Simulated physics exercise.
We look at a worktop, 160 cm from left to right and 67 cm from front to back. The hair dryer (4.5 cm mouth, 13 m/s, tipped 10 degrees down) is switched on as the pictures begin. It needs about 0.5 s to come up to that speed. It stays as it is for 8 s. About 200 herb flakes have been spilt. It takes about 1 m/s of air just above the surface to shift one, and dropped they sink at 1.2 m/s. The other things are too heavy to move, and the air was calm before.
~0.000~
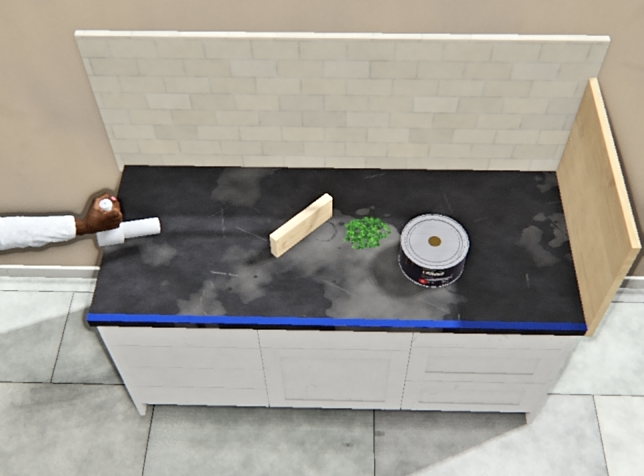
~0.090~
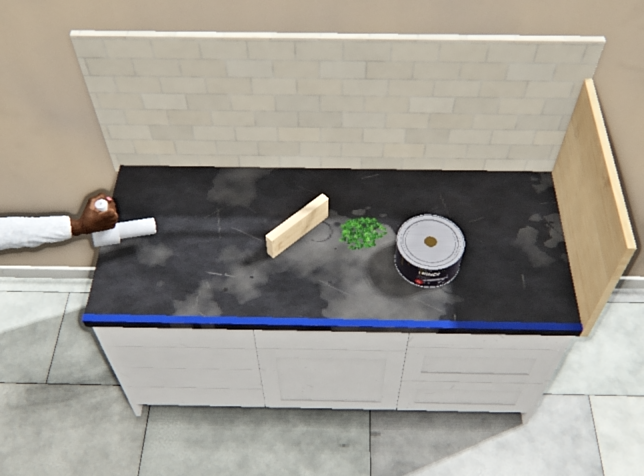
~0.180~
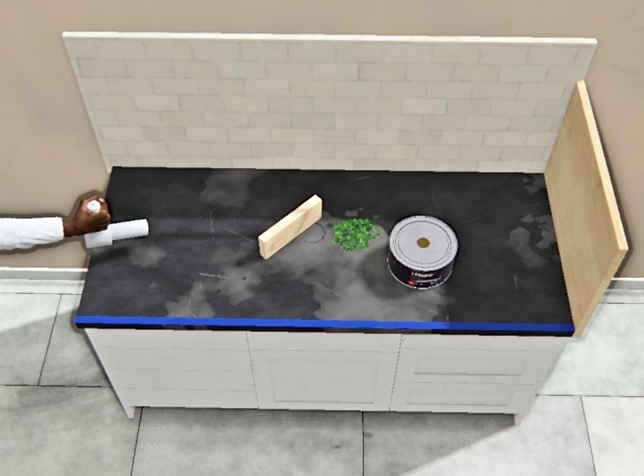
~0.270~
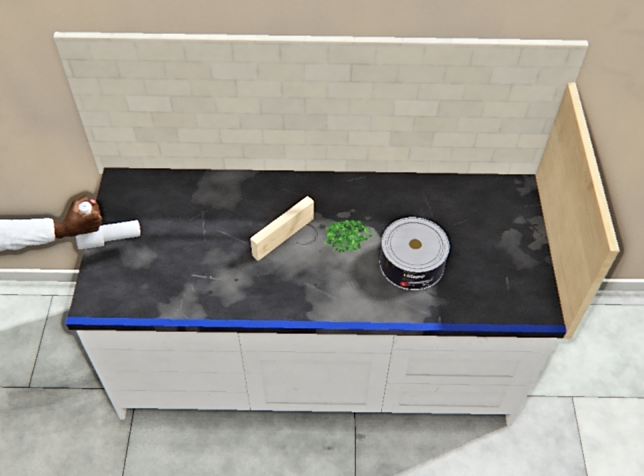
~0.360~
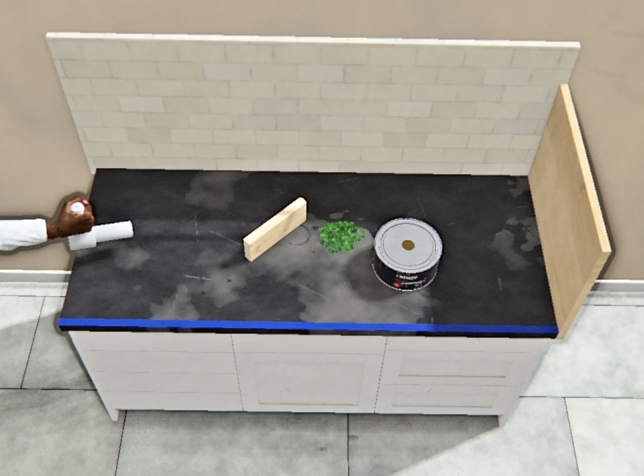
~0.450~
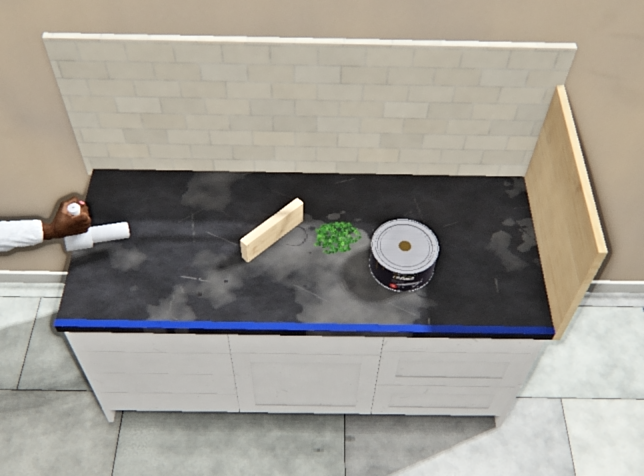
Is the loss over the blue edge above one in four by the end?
Answer: No.
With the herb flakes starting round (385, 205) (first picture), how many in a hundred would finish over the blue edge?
In that case some 50 per cent.
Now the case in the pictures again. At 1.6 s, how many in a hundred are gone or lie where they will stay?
Near 70 %.
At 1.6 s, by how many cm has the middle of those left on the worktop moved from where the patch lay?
About 0 cm.
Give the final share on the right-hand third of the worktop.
Some 2 per cent.
After 1.6 s, 0 % are over the blue edge; the middle of those still in play is near (337, 235); 72 % have settled or left.
After 2.6 s, 0 % are over the blue edge; the middle of those still in play is near (337, 235); 75 % have settled or left.
After 4.4 s, 0 % are over the blue edge; the middle of those still in play is near (337, 235); 76 % have settled or left.
After 8.0 s, at the end, 0 % are over the blue edge; the middle of those still in play is near (339, 237).
